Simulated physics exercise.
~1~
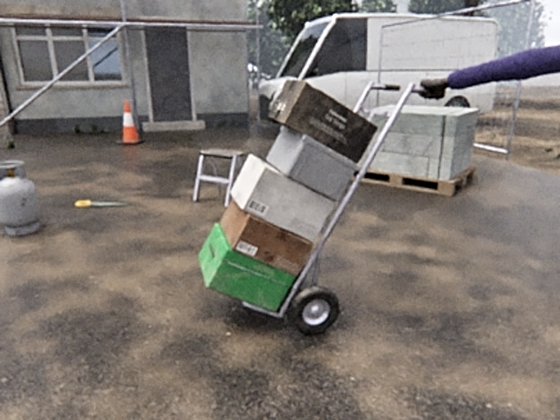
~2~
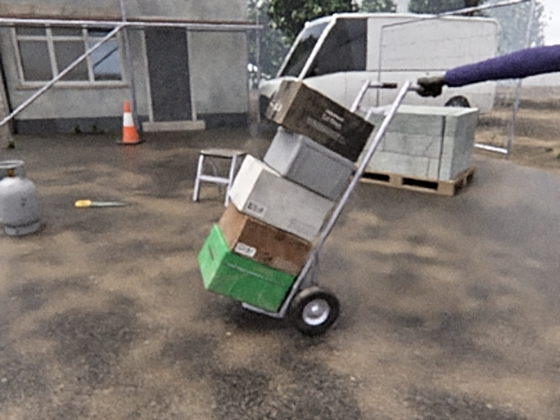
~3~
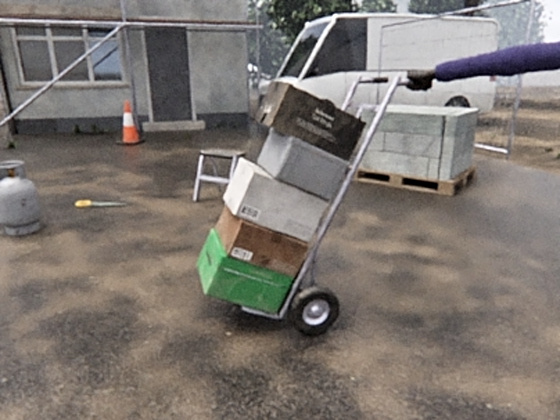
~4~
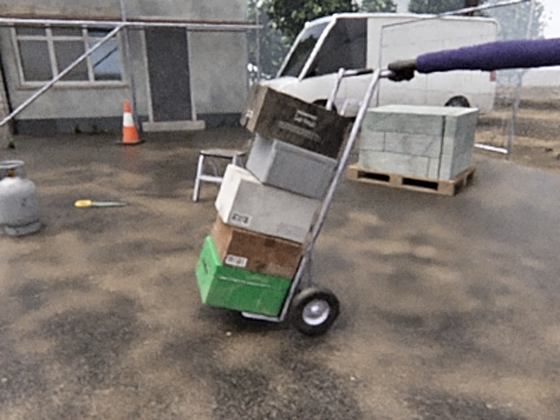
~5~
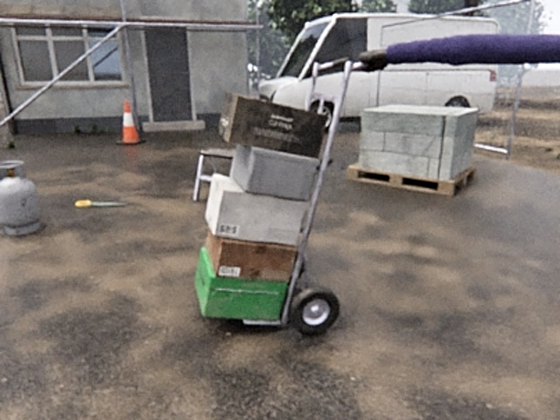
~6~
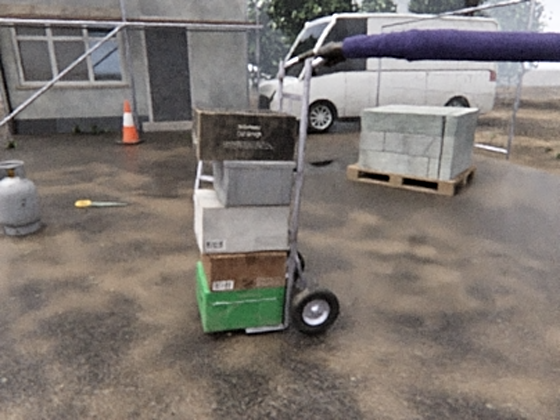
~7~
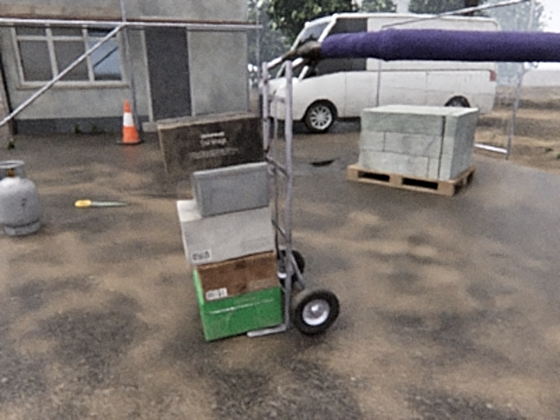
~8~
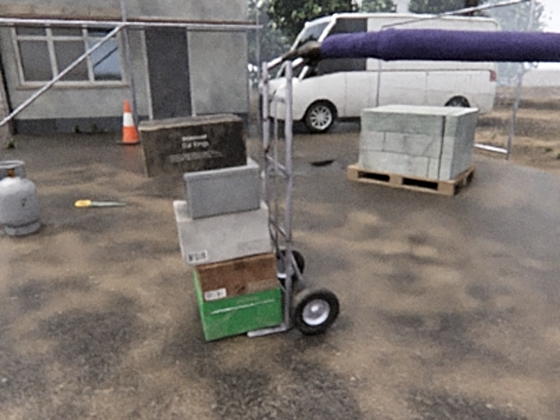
A sack truck stacked with five items leans back towards a purple-sleeved, gloved arm reaching in from the right, seen by a still camera on a wet, muddy yard. A green toolbox sits lowest, then a brown box, a white box, a grey tote and a black box, with a white van and a pallet of grey blocks behind. The arm tips the truck forward, slowly and then faster, until it stands upright. The black box slides far out to the left, and the grey tote shifts less. Both end upright but displaced, while the lower three stay roughly in place.
